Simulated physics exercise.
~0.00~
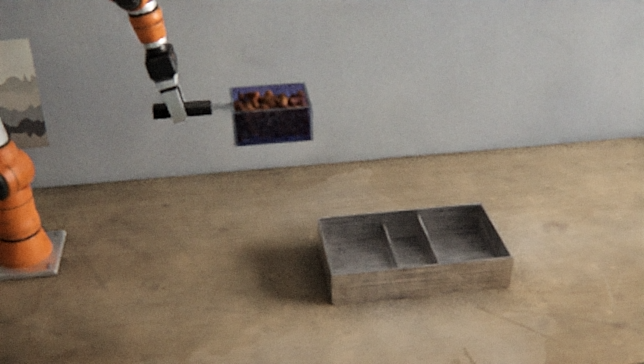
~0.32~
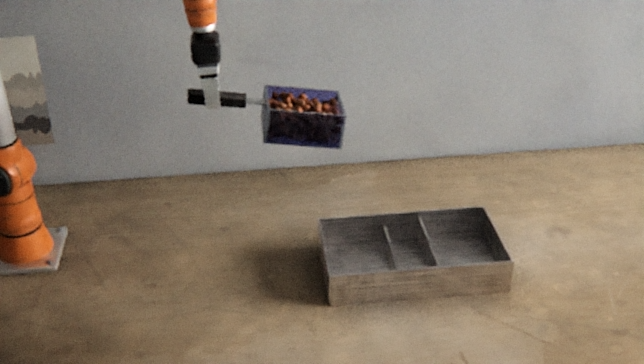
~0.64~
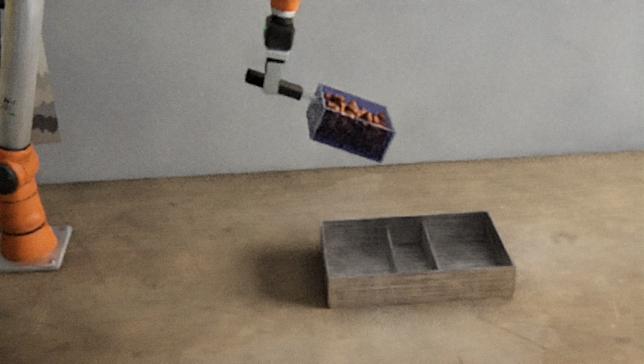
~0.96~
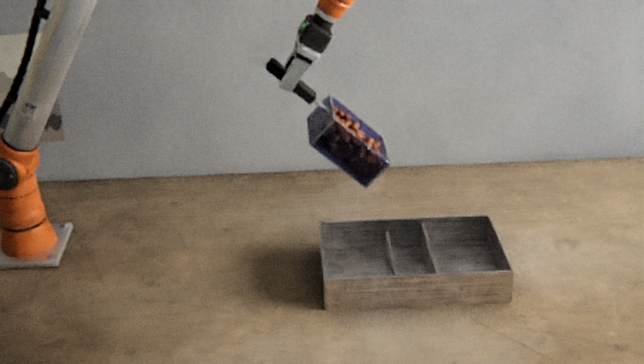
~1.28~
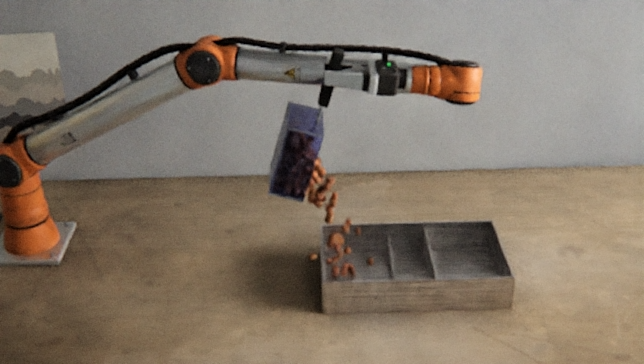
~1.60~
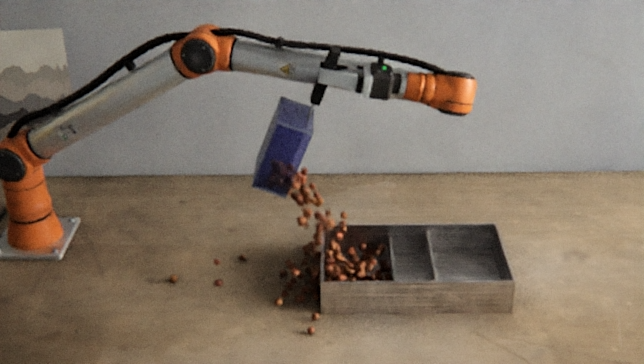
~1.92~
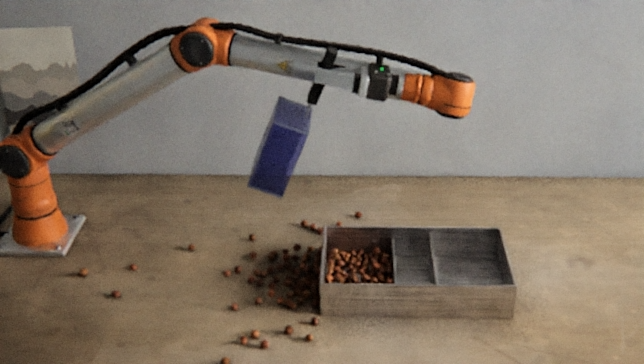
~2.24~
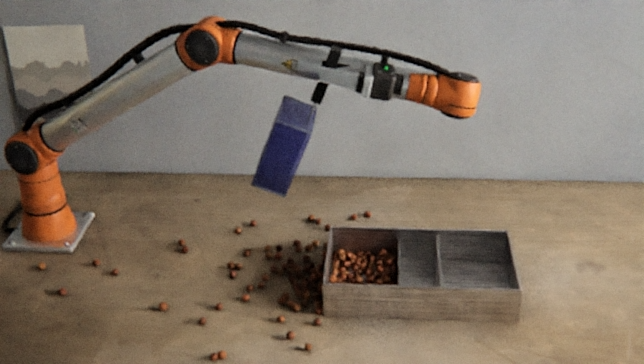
An orange and silver robot arm holds a blue box of reddish-brown hazelnuts against a plain grey wall, seen from slightly above. On the brown tabletop at right sits an open wooden crate divided into three compartments. The arm carries the box rightward, tipping it as it goes, then swings it steeply over near the crate's left end. Nuts pour out, some dropping into the left compartment while others spill over its side. The emptied box stays tilted as stray nuts scatter leftward, leaving the left compartment holding a pile, the other two empty, and many nuts strewn across the table.
